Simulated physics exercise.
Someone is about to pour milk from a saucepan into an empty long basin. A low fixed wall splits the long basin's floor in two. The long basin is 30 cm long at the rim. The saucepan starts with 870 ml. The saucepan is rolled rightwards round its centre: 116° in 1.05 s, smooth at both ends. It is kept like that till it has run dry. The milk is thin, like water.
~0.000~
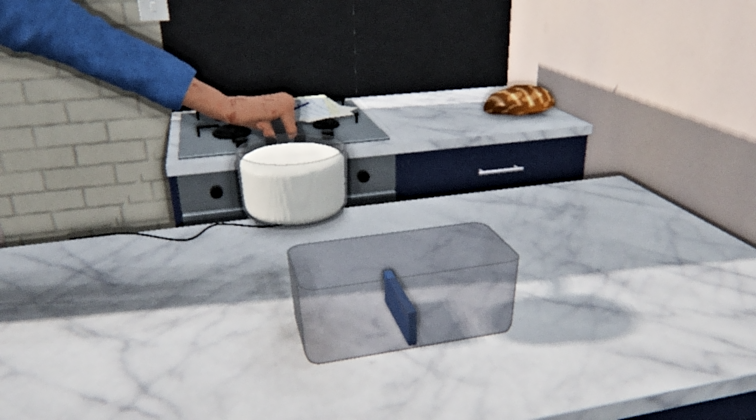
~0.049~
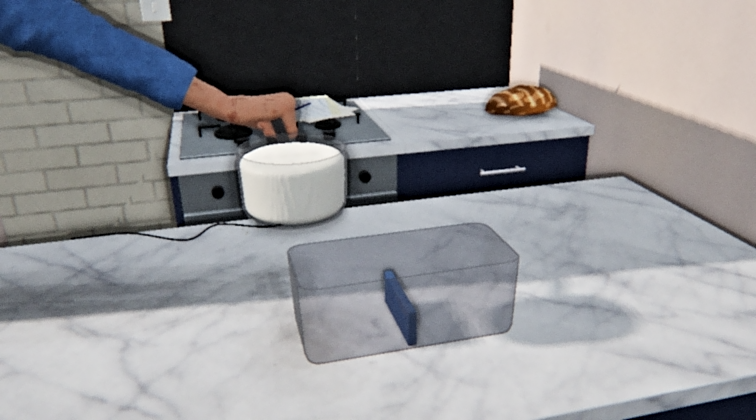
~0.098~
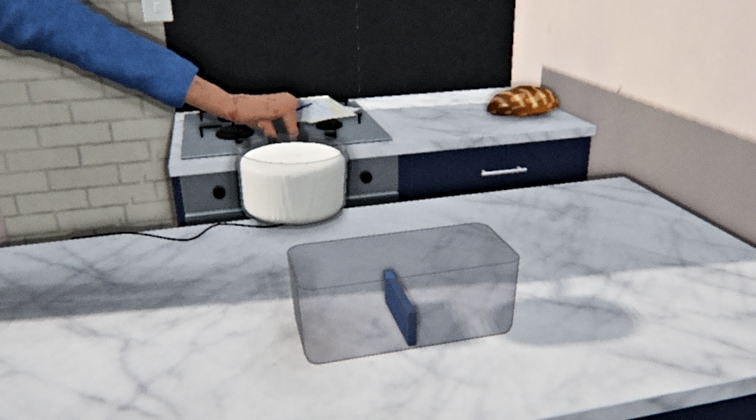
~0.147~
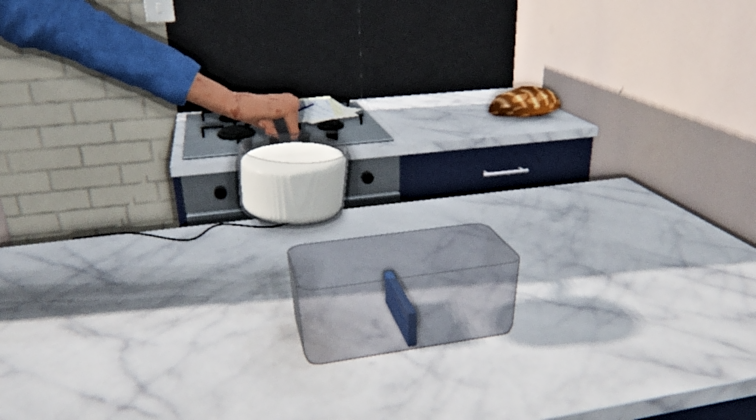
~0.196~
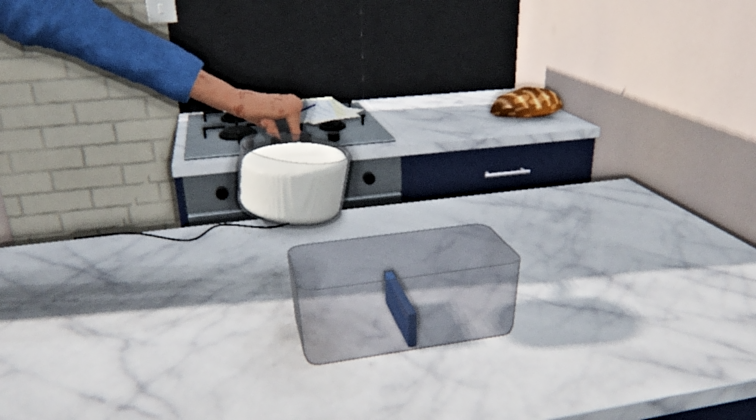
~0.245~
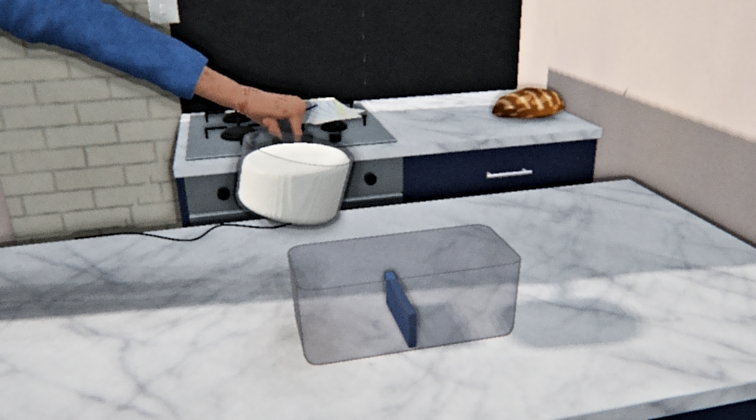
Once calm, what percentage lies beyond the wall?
The far part has some 43 per cent.
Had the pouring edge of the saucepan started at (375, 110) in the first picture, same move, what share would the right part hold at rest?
In that case some 80 per cent.
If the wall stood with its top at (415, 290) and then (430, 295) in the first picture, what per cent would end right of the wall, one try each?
First 10, then 15 per cent.
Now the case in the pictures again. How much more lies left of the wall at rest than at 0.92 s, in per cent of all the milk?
Some 12 per cent.
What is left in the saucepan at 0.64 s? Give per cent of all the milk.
About 50 per cent.
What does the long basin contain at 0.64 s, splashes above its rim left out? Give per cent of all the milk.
About 18 per cent.
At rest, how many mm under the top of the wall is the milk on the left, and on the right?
Left about 26 mm, right about 34 mm.
Then, 0.64 s in, the tilt is 77° and 50 per cent is still to pour, 6 is left of the wall and 13 right of it.
Then, 0.92 s in, the tilt is 112° and 6 per cent is still to pour, 45 is left of the wall and 42 right of it.
Then, 1.22 s in, the tilt is 116° and 0 per cent is still to pour, 57 is left of the wall and 42 right of it.
Then, 1.55 s in, the tilt is 116° and 0 per cent is still to pour, 56 is left of the wall and 43 right of it.
Finally, 56 per cent lies left of the wall, 43 right of it and 1 outside.
